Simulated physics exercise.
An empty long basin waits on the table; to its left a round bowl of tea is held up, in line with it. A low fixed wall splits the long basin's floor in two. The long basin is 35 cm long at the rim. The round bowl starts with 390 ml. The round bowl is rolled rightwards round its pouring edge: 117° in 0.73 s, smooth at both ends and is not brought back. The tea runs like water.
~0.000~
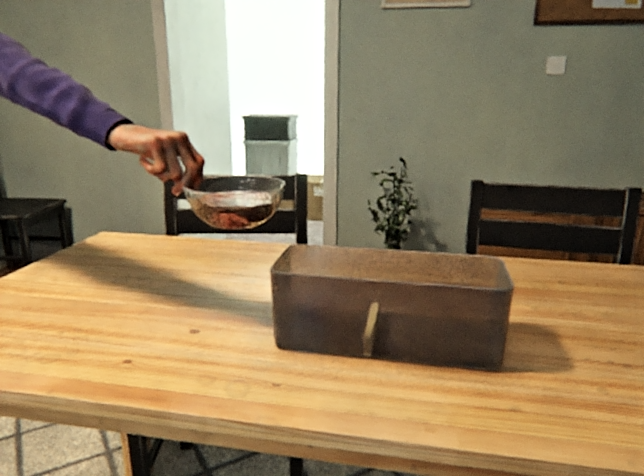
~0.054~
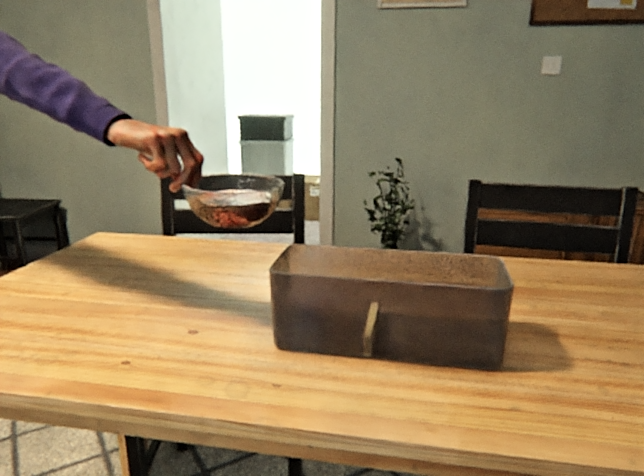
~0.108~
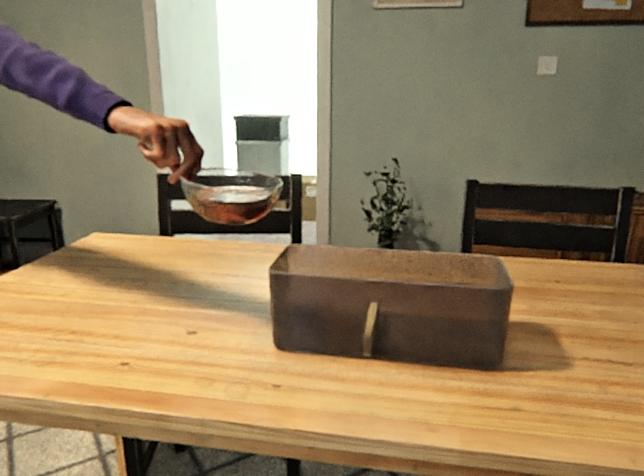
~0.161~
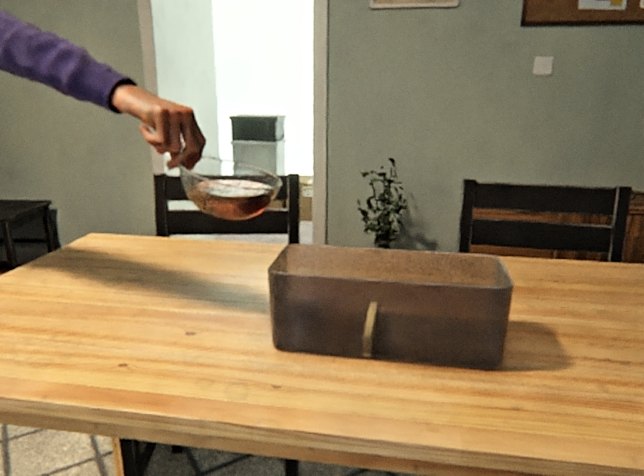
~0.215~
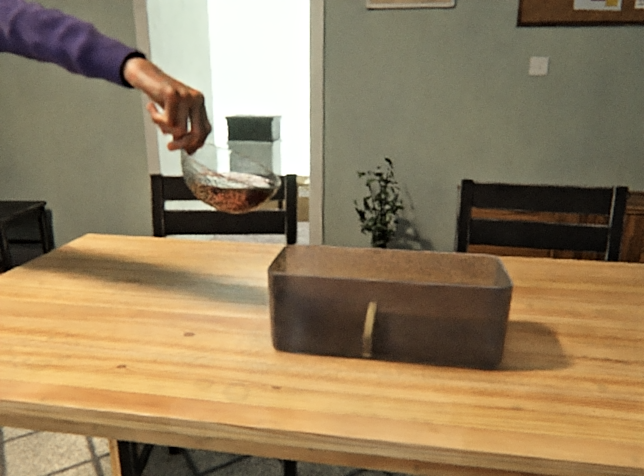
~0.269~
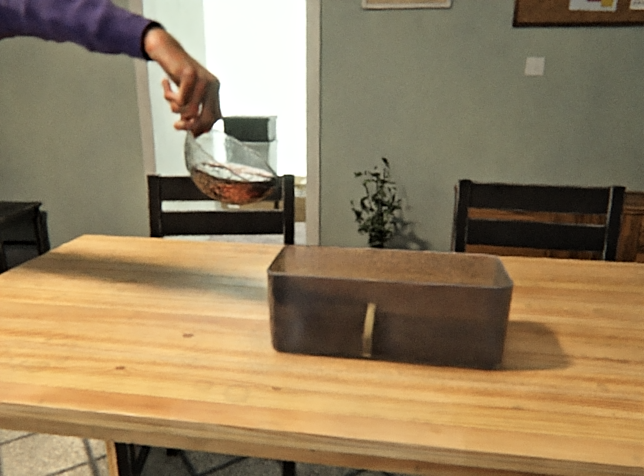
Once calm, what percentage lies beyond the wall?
About 14 per cent.
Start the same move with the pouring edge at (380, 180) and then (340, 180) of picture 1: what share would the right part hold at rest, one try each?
In turn about 75 and 80 per cent.
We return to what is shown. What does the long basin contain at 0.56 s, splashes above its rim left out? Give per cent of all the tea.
About 22 per cent.
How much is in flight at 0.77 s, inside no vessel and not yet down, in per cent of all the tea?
Near 3 in a hundred.
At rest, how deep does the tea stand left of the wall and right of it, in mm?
Some 16 mm on the left and 2 mm on the right.
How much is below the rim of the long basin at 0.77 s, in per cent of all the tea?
About 96 per cent.
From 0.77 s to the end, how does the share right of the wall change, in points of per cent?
It goes up by about 8.
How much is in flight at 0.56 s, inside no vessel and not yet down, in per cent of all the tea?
Near 70 in a hundred.
Then, 0.56 s in, the tilt is 102° and 8 per cent is still to pour, 22 is left of the wall and 0 right of it.
Then, 0.77 s in, the tilt is 117° and 0 per cent is still to pour, 90 is left of the wall and 7 right of it.
Then, 0.99 s in, the tilt is 117° and 0 per cent is still to pour, 87 is left of the wall and 10 right of it.
Then, 1.23 s in, the tilt is 117° and 0 per cent is still to pour, 82 is left of the wall and 14 right of it.
Finally, 82 per cent lies left of the wall, 14 right of it and 4 outside.
